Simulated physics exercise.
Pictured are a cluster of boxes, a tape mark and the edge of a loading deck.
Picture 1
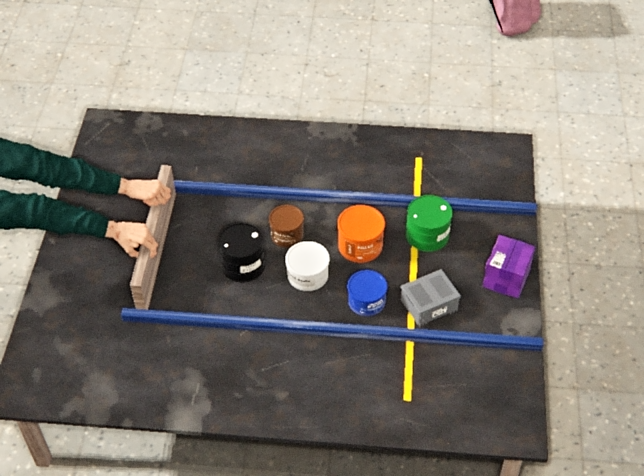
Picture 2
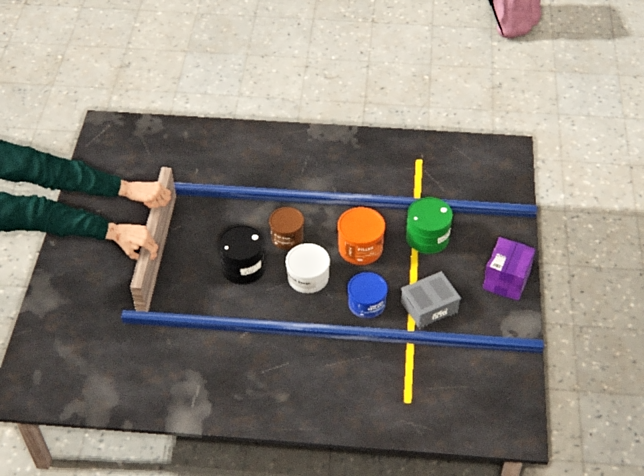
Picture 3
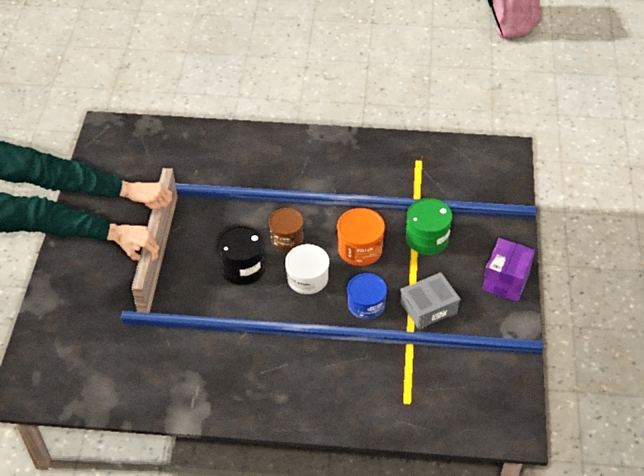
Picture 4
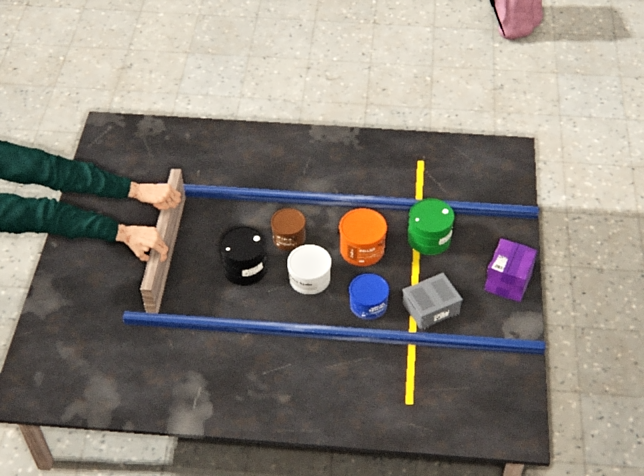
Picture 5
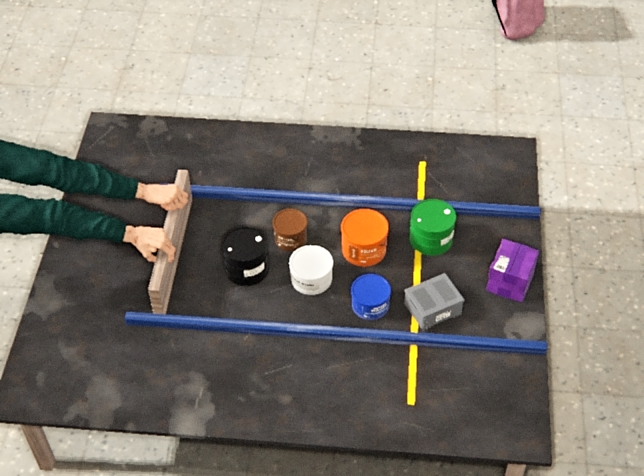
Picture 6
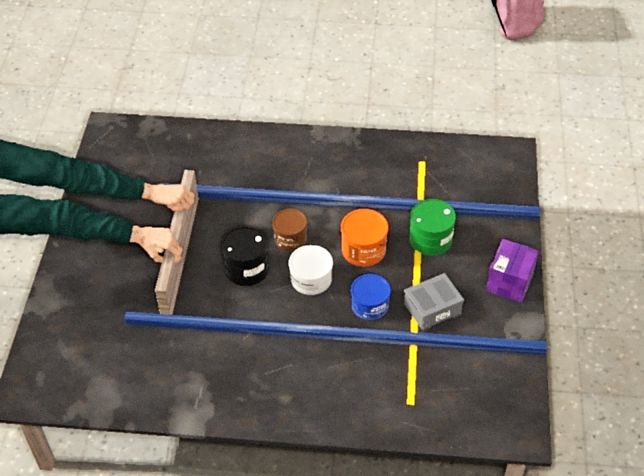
Wooden plank held by two hands sliding slowly right between blue rails, towards unmoving tubs and boxes around a yellow tape line.
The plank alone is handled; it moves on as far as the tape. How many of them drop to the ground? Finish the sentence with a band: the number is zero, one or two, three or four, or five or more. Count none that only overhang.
The number is zero.
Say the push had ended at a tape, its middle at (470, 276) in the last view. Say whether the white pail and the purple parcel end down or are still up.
The white pail does not fall; the purple parcel comes down.
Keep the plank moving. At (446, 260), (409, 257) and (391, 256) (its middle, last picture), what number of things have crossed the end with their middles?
1, 0, 0.
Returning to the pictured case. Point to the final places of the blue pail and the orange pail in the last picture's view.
(434, 315) and (473, 249), approximately.
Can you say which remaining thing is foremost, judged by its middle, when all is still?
The purple parcel is the one.
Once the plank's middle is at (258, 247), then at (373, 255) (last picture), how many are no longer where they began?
One spot: 2. Other spot: 7.
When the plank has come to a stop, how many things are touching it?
3.
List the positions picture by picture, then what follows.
The first picture shows purple parcel (509, 267); grey tote (430, 298); green canister (429, 223); plank (154, 237); tape (414, 268).
The second picture shows grey tote (430, 300); black canister (242, 255).
The third picture shows green canister (428, 226); blue pail (367, 297).
The fourth picture shows purple parcel (511, 270); orange pail (363, 238).
The fifth picture shows grey tote (434, 302); plank (172, 241).
The sixth picture shows purple parcel (512, 271); grey tote (433, 302); green canister (432, 227); plank (178, 242); tape (417, 272).
Soon after, none off yet; purple parcel at rest near (512, 271); grey tote at rest near (433, 302); green canister at rest near (432, 227).
After that, none off yet; purple parcel at rest near (512, 271); grey tote at rest near (433, 302); green canister at rest near (433, 227).
In the end, the number that fall off is zero.
